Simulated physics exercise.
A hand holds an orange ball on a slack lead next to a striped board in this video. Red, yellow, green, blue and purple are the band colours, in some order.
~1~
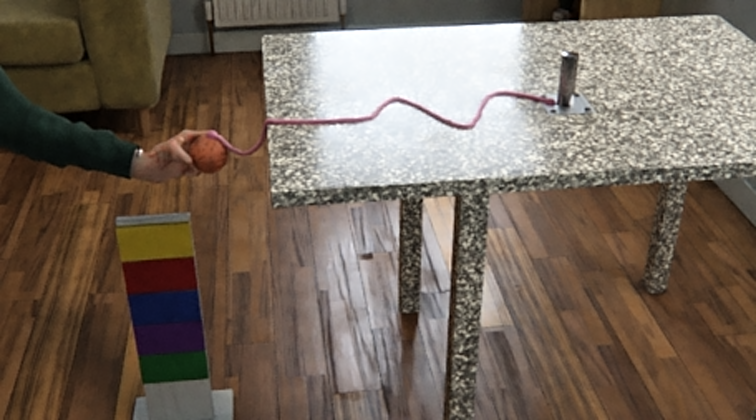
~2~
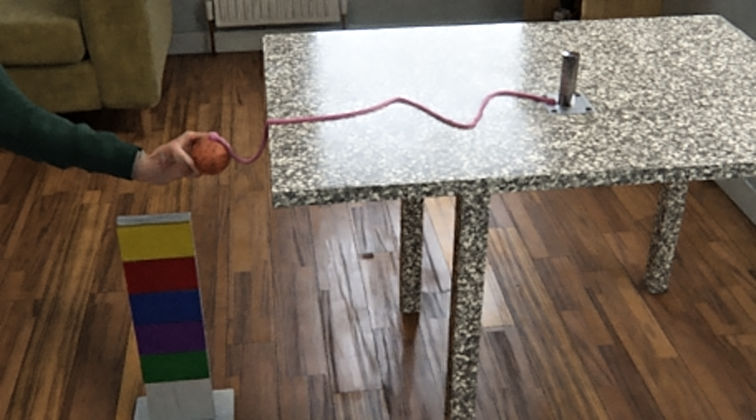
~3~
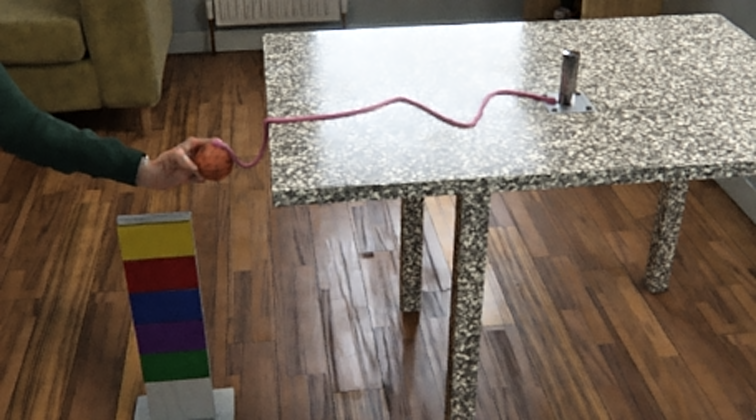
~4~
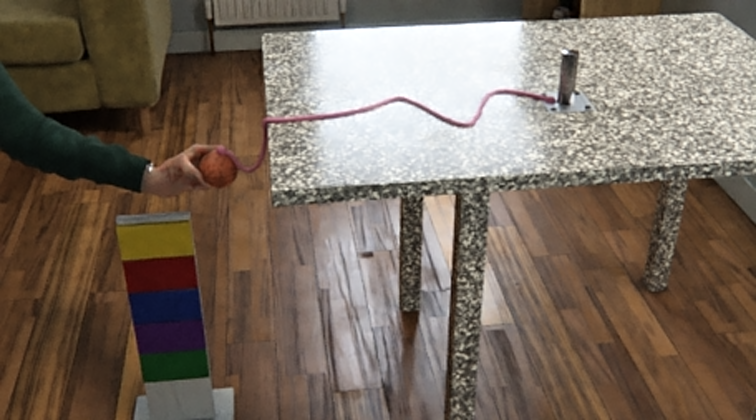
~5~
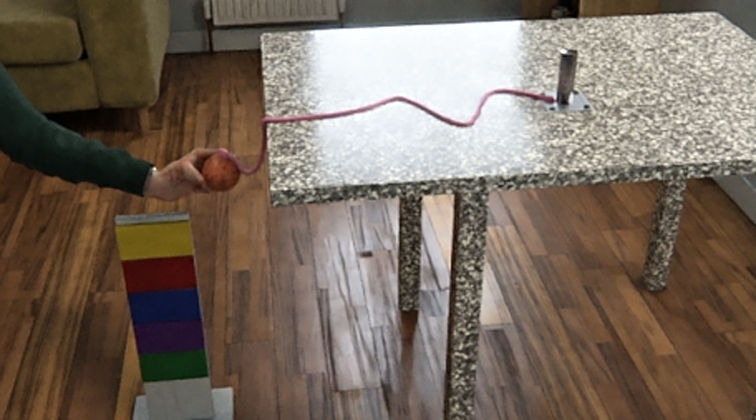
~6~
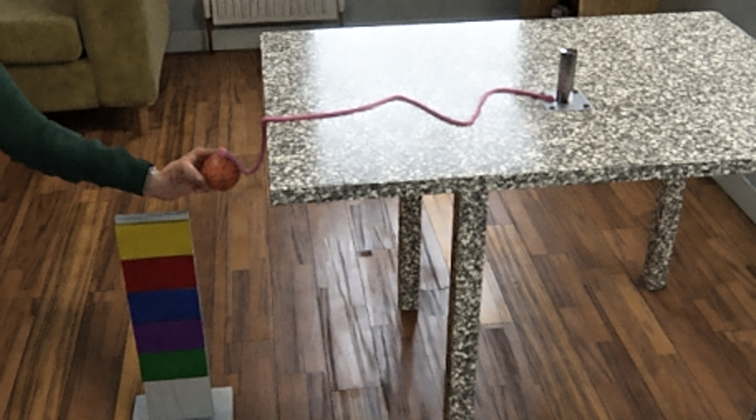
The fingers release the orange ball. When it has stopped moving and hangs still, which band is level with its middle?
Blue.
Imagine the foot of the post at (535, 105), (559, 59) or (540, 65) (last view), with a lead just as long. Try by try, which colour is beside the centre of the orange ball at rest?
Try one - purple; try two - red; try three - blue.
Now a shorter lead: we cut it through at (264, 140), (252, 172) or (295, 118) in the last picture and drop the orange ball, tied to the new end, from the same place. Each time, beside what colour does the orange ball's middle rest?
Taking the cuts in order: Yellow, then red, then higher than all five.
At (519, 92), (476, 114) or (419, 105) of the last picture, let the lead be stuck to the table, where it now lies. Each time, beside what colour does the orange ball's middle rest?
In order: Blue; red; yellow.
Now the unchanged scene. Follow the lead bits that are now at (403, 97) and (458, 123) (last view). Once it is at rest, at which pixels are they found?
End positions: About (315, 114) and about (396, 110).
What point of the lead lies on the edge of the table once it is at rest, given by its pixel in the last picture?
You'll find it close to (359, 109).
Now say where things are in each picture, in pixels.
In the first picture, orange ball (209, 154); yellow (155, 243); red (160, 277); blue (165, 308); purple (169, 339); green (174, 368).
In the second picture, orange ball (211, 156); lead through (514, 93) (476, 119) (419, 106) (351, 114) (267, 129).
In the third picture, orange ball (214, 162).
In the fourth picture, orange ball (219, 169); lead through (513, 92) (476, 117) (418, 104) (349, 113) (266, 129).
In the fifth picture, orange ball (221, 173).
In the sixth picture, orange ball (221, 172); lead through (511, 90) (474, 116) (417, 103) (348, 112) (265, 128).
Early on, ball near (301, 298); level with blue.
Midway, ball near (262, 300); level with blue.
Finally, ball near (276, 302); level with blue. The lead holds its middle at blue.
